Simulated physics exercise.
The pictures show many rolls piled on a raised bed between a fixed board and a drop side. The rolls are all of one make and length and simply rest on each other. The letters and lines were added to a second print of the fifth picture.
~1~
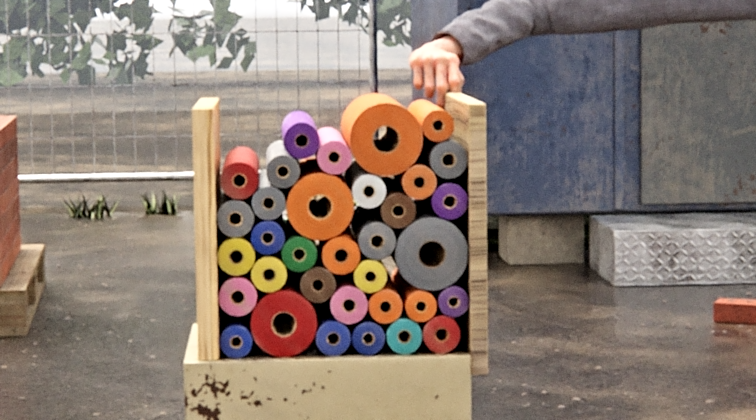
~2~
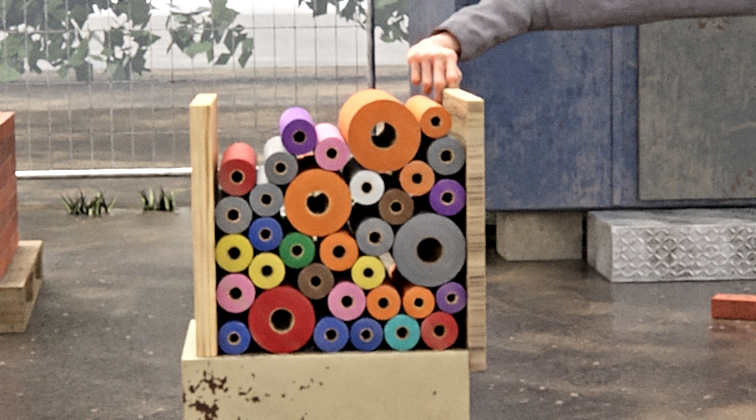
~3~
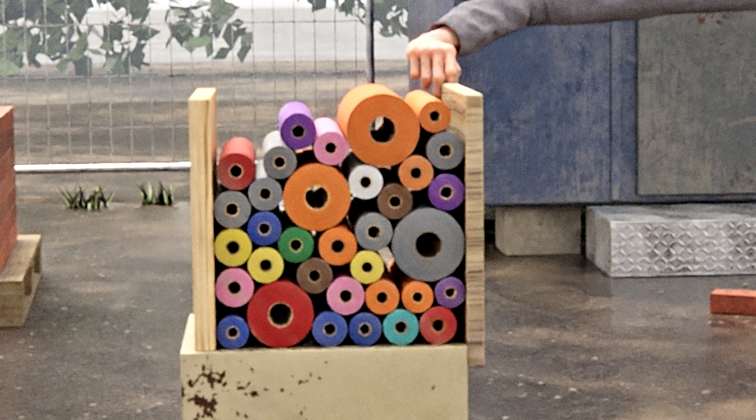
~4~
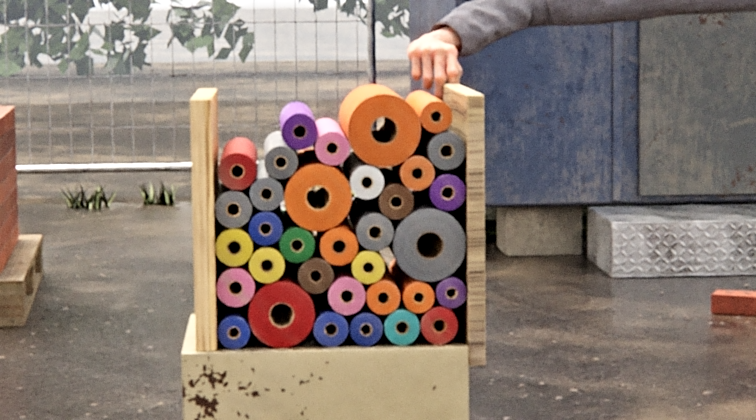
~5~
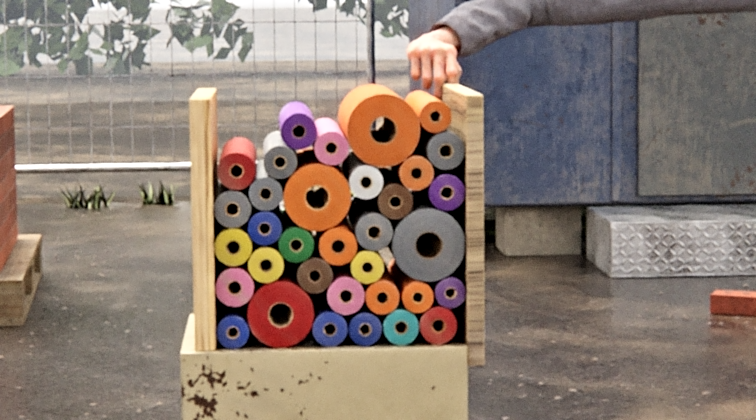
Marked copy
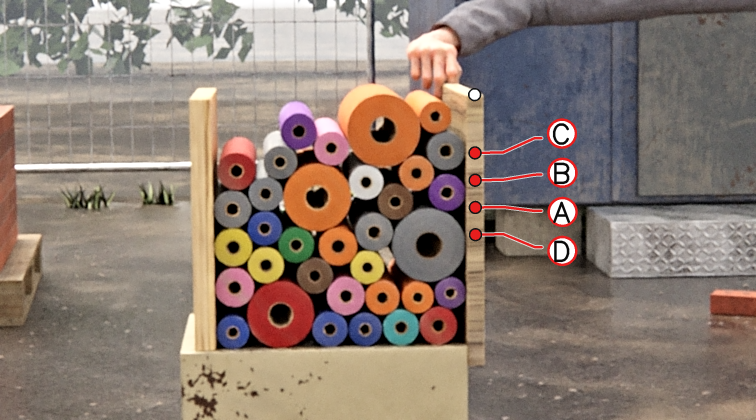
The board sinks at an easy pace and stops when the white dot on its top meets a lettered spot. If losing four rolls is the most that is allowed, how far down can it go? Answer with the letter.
Lower it to A and no more.
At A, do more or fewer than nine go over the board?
At A, fewer than nine.
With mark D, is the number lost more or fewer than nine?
At D, fewer than nine.
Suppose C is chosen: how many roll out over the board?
At C the number is none.
On the marked copy, A at (475, 207); B at (475, 180); C at (475, 153); D at (475, 235); the white dot at (474, 95).
With A. Early on, top of the board (466, 147).
Further on, top of the board (466, 205).
At the end, top of the board (466, 207), two out over the board.
As for the rest, B two out over the board; C none out over the board; D five out over the board.
